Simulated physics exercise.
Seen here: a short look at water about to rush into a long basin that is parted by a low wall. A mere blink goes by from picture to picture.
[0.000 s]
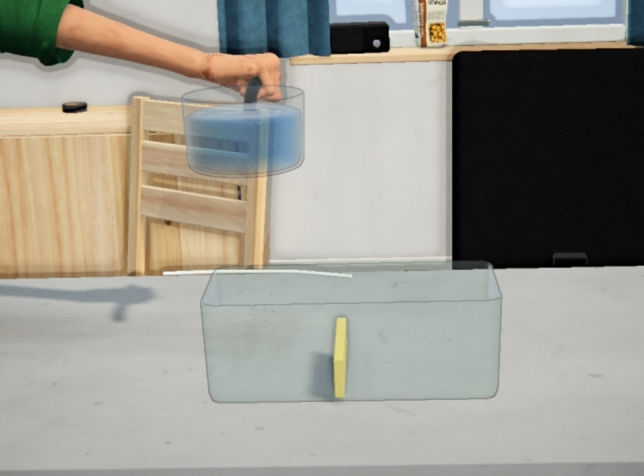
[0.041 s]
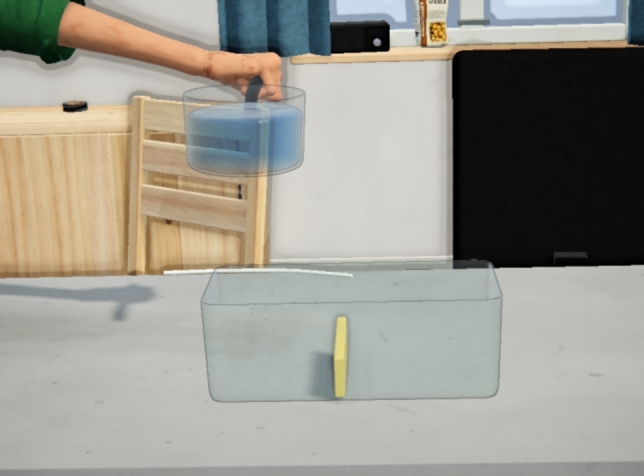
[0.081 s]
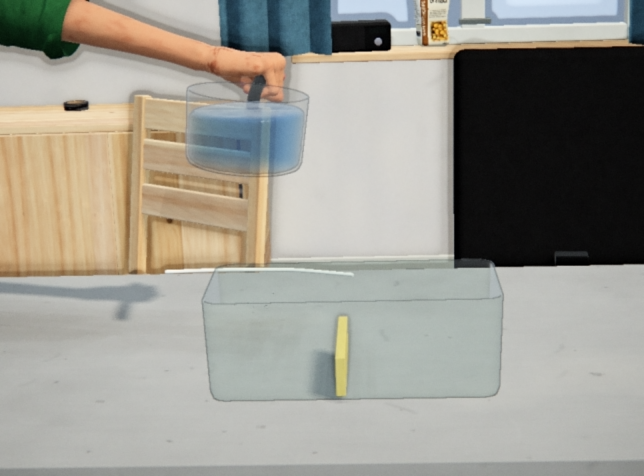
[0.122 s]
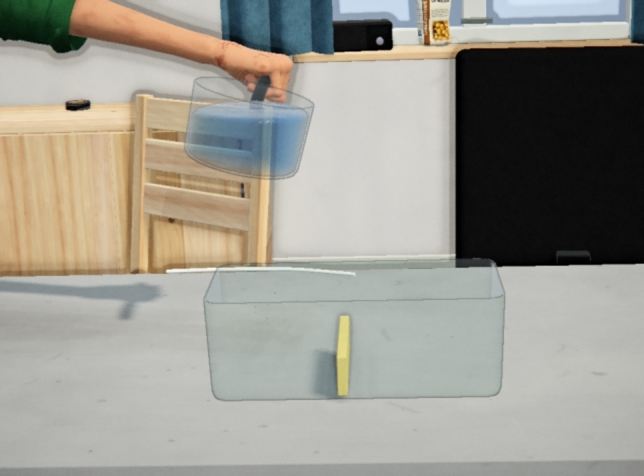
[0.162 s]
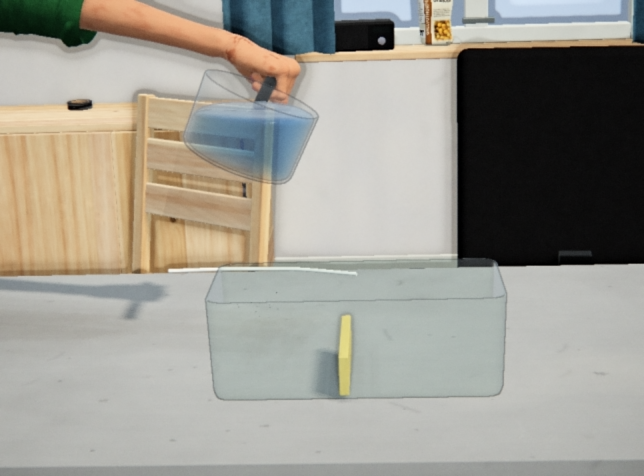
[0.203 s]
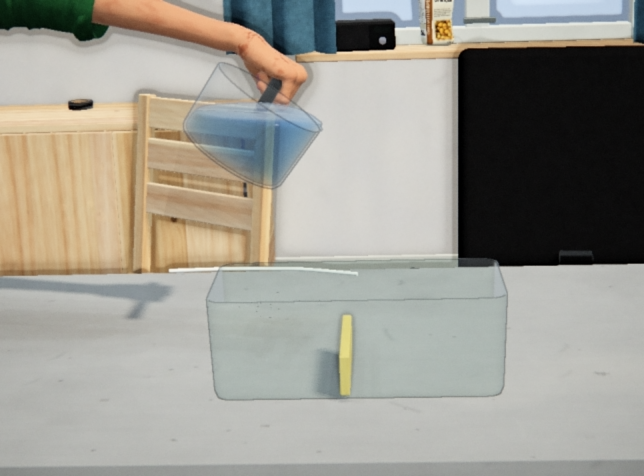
At a grey table, a hand tilting a clear container of blue liquid rightward above a long transparent basin with a yellow divider.
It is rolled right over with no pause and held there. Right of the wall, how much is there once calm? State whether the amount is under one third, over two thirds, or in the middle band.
The amount is over two thirds.
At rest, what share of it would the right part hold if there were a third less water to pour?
It would be somewhere near 90 %.
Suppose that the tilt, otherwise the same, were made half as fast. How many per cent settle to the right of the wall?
I'd estimate about 90 percent ends up there.
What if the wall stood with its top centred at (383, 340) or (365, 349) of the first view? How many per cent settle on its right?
First try around 20 percent; second try around 50 percent.
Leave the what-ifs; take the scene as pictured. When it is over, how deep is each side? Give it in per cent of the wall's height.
Close to 10 for the left and 60 for the right.
A moment on, the saucepan is tipped right over and 36 per cent is still to pour, 0 is left of the wall and 10 right of it.
Next, the saucepan is tipped right over and 9 per cent is still to pour, 6 is left of the wall and 72 right of it.
Then the saucepan is tipped right over and 2 per cent is still to pour, 8 is left of the wall and 81 right of it.
Later the saucepan is tipped right over and 0 per cent is still to pour, 10 is left of the wall and 87 right of it.
At rest 11 per cent lies left of the wall, 87 right of it and 2 outside.
